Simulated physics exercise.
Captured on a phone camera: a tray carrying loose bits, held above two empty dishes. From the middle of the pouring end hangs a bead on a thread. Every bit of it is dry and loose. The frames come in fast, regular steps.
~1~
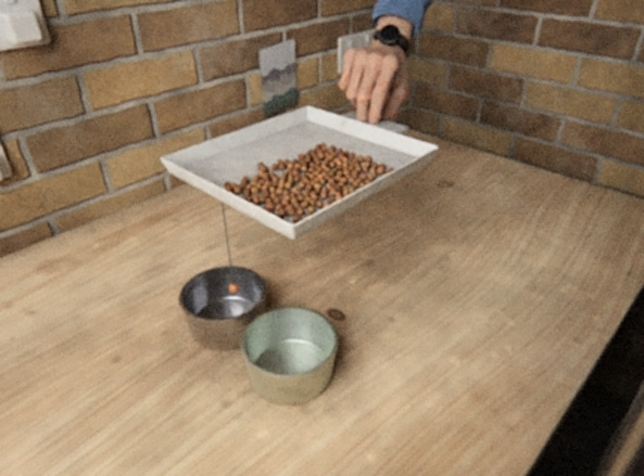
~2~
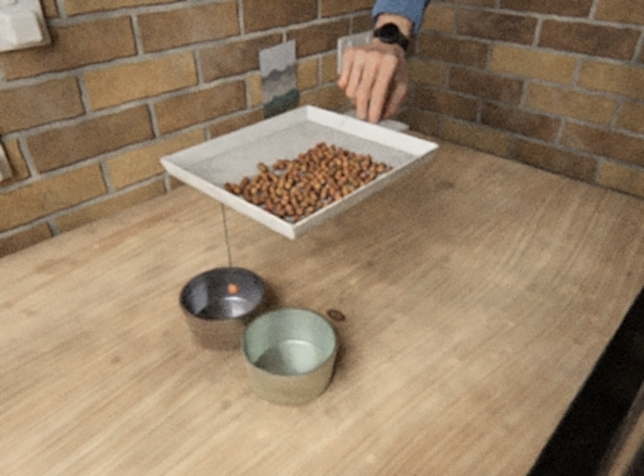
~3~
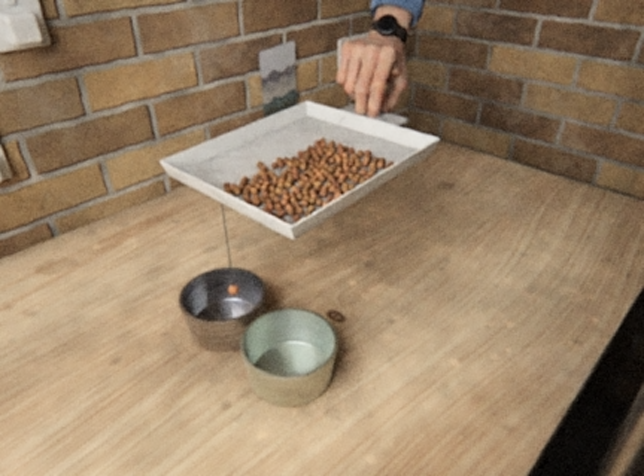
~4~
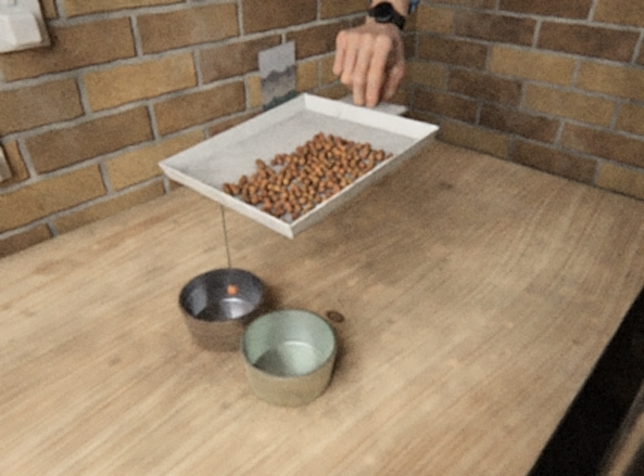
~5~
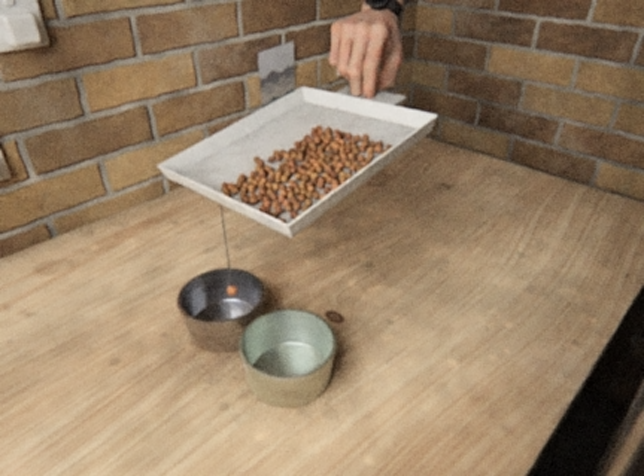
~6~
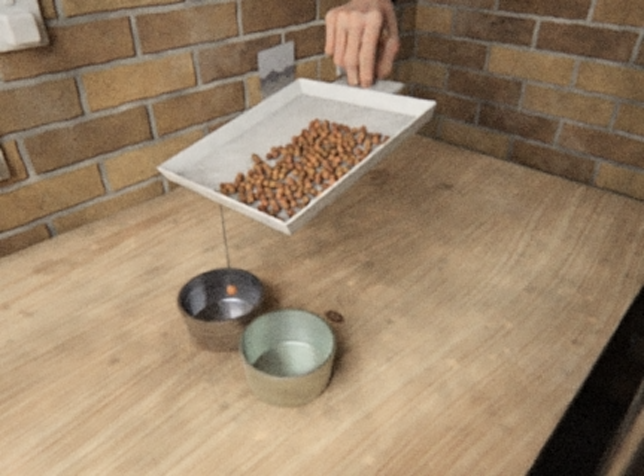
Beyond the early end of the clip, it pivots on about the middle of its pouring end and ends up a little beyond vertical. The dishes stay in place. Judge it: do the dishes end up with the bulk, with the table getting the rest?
No, the bulk goes on the table.
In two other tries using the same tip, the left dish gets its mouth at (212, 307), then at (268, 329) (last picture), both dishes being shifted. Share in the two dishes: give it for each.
Around 40 and then 0 per cent.
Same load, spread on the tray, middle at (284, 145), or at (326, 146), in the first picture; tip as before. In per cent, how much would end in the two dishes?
Respectively 20 and 30 in a hundred.
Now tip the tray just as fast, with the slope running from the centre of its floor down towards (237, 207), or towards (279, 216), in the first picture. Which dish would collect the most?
1: The dish to the right. 2: The dish to the right.
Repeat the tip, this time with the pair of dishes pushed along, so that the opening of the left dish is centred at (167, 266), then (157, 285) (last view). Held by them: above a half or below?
Place 1: Higher than half; place 2: Higher than half.
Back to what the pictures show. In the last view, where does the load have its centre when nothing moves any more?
Centre at rest, last view: Approx. (165, 322).
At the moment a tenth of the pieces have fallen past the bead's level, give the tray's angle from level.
Near 90 degrees.
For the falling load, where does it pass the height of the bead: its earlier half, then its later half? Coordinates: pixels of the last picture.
Starting near (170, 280), moving on to near (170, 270).
Soon, tray tipped steeply; nearly all on the tray; a stray few in the air.
A while on, tray tipped right over; about a quarter on the tray; a small part in the left dish; about a third outside both; about a third in the air.
Towards the end, tray tipped past a quarter turn; about a quarter in the left dish; most outside both.
Finally, tray tipped past a quarter turn; none in the right dish; about a quarter in the left dish; most outside both.
